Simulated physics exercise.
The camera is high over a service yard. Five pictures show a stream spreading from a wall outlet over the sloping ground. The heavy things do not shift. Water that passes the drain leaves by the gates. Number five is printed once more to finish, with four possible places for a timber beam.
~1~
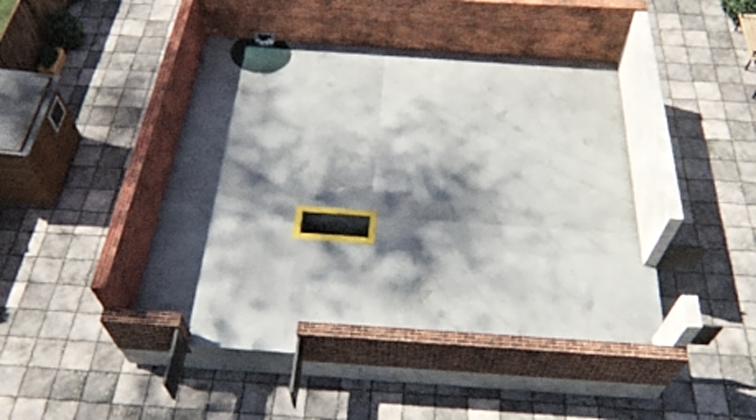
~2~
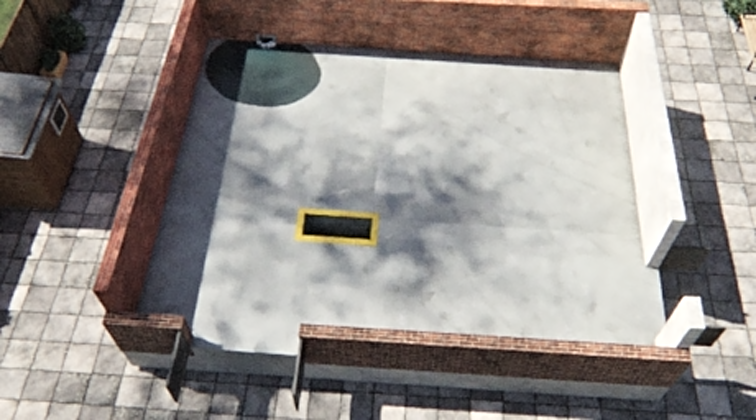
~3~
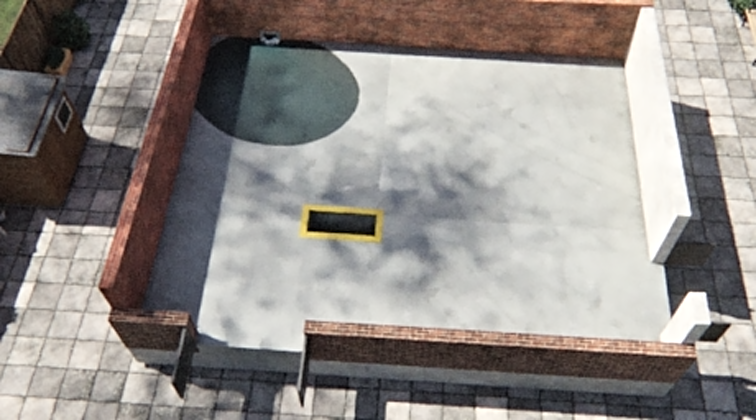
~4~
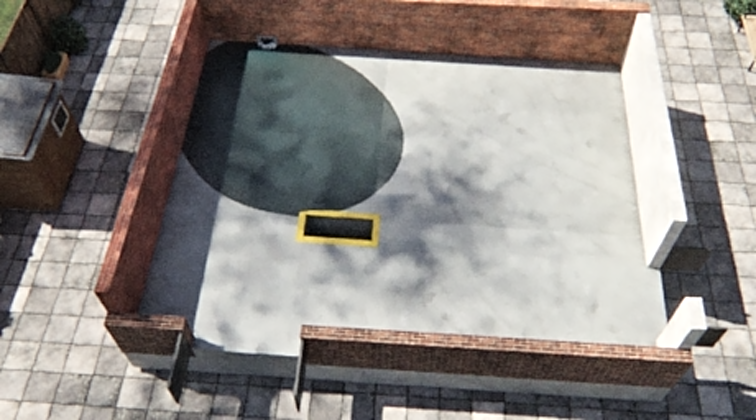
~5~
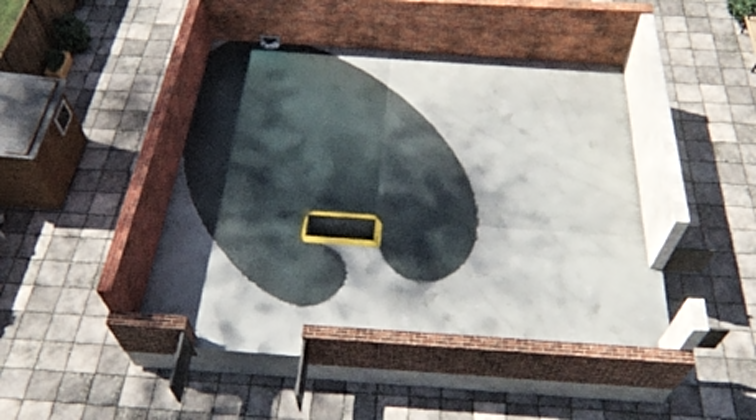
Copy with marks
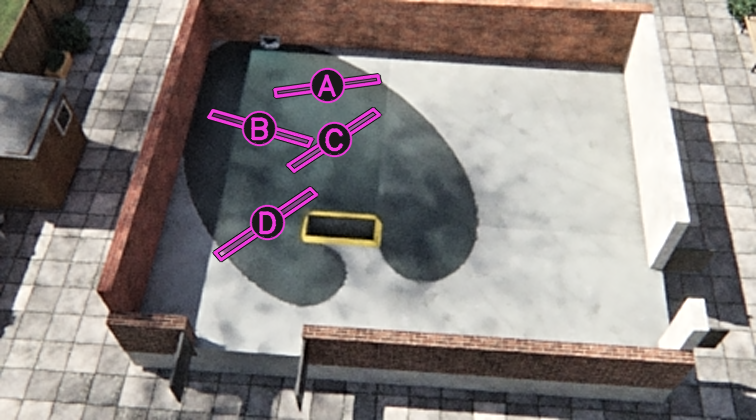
Walled concrete yard seen from above, with dark water spreading from the top left corner and parting around a yellow-edged gully.
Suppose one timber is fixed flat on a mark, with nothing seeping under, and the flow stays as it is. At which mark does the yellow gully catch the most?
It is A.
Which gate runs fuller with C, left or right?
The right gate.
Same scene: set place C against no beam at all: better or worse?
Place C is worse.
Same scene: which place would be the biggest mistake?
Place B.
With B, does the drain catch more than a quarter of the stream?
No.
On the marked copy, A from (275, 92) to (378, 79); B from (210, 113) to (309, 142); C from (291, 168) to (376, 112); D from (218, 256) to (313, 191).
With A, about 29 % of the stream runs into the yellow gully, about 70 % out by the gates.
With B, about 12 % of the stream runs into the yellow gully, about 88 % out by the gates.
With C, about 15 % of the stream runs into the yellow gully, about 84 % out by the gates.
With D, about 21 % of the stream runs into the yellow gully, about 78 % out by the gates.
